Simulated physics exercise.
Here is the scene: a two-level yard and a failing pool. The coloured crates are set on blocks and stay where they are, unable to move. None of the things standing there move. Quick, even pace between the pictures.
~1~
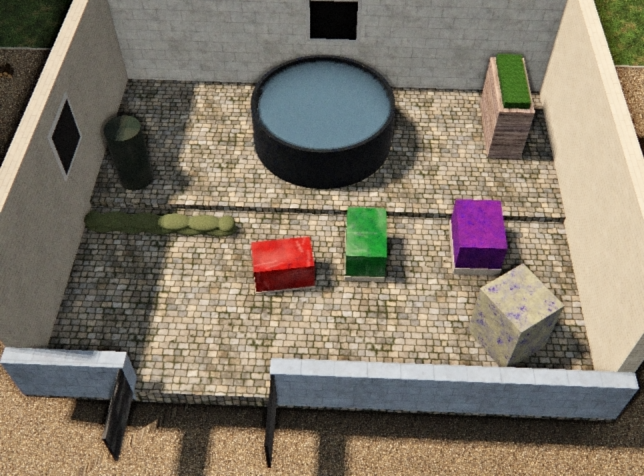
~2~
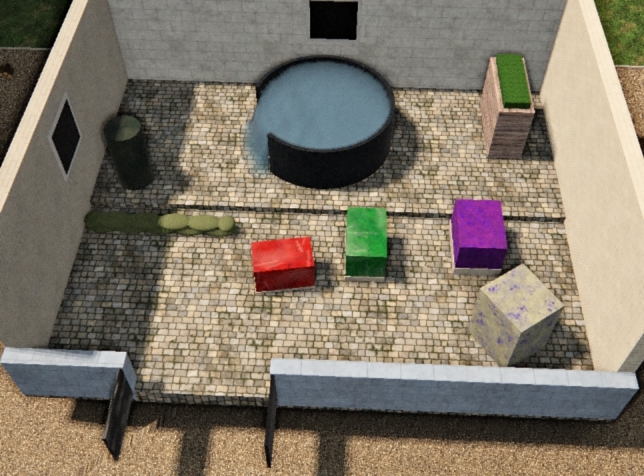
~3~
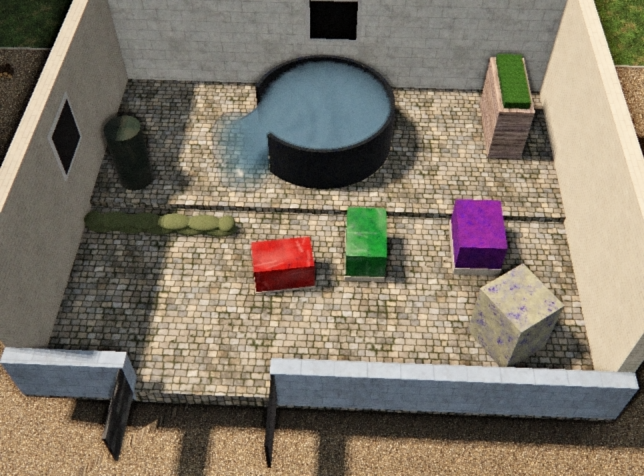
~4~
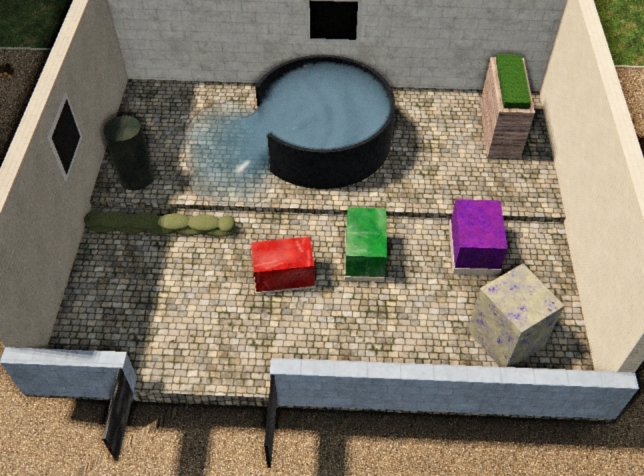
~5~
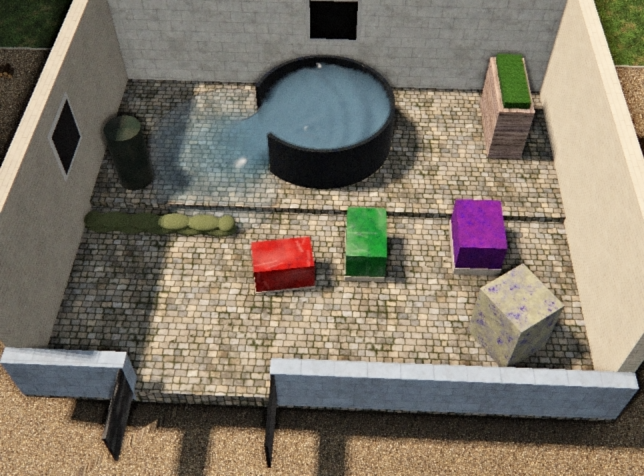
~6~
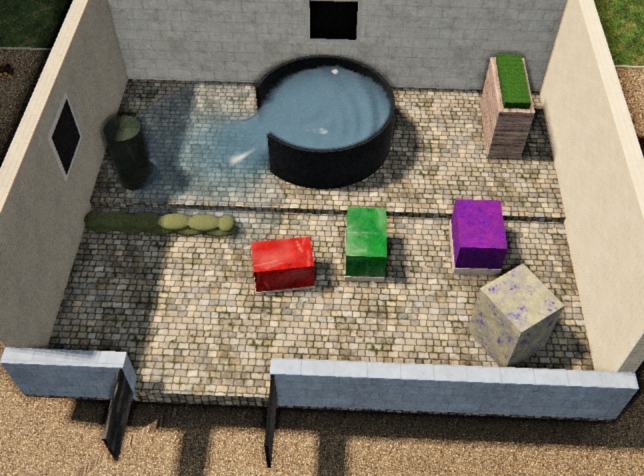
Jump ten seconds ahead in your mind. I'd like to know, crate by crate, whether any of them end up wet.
Here is how they end up: The green crate gets wet; the red crate gets wet; the purple crate is left dry.
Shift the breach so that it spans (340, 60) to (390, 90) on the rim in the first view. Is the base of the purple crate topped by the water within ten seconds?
Purple: Flooded.
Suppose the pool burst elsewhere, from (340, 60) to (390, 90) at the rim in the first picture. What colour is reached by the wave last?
That would be the red-painted one, reached last.
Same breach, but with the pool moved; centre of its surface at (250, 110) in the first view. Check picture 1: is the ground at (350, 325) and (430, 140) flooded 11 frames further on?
Not reached, not reached.
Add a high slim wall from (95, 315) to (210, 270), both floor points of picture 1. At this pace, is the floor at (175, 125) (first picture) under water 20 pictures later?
There: Wet.
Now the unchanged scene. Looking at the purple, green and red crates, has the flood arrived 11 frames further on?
Results - purple the flood is elsewhere, green the flood is elsewhere, red the flood got there.
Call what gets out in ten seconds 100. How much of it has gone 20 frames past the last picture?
I get 0 percent.
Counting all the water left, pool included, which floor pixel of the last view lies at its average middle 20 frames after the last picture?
The water centres close to (223, 162).
A moment on, water covers 20 % of the floor; the green crate not reached, the red crate water round its plinth, the purple crate not reached.
Next, water covers 25 % of the floor; the green crate not reached, the red crate water round its plinth, the purple crate not reached.
Then, water covers 45 % of the floor; the green crate water round its plinth, the red crate water round its plinth, the purple crate not reached.
Later, water covers 65 % of the floor; the green crate water round its plinth, the red crate water round its plinth, the purple crate water round its plinth.
In the end, water covers 90 % of the floor; the green crate was topped, the red crate was topped, the purple crate stayed above the water.
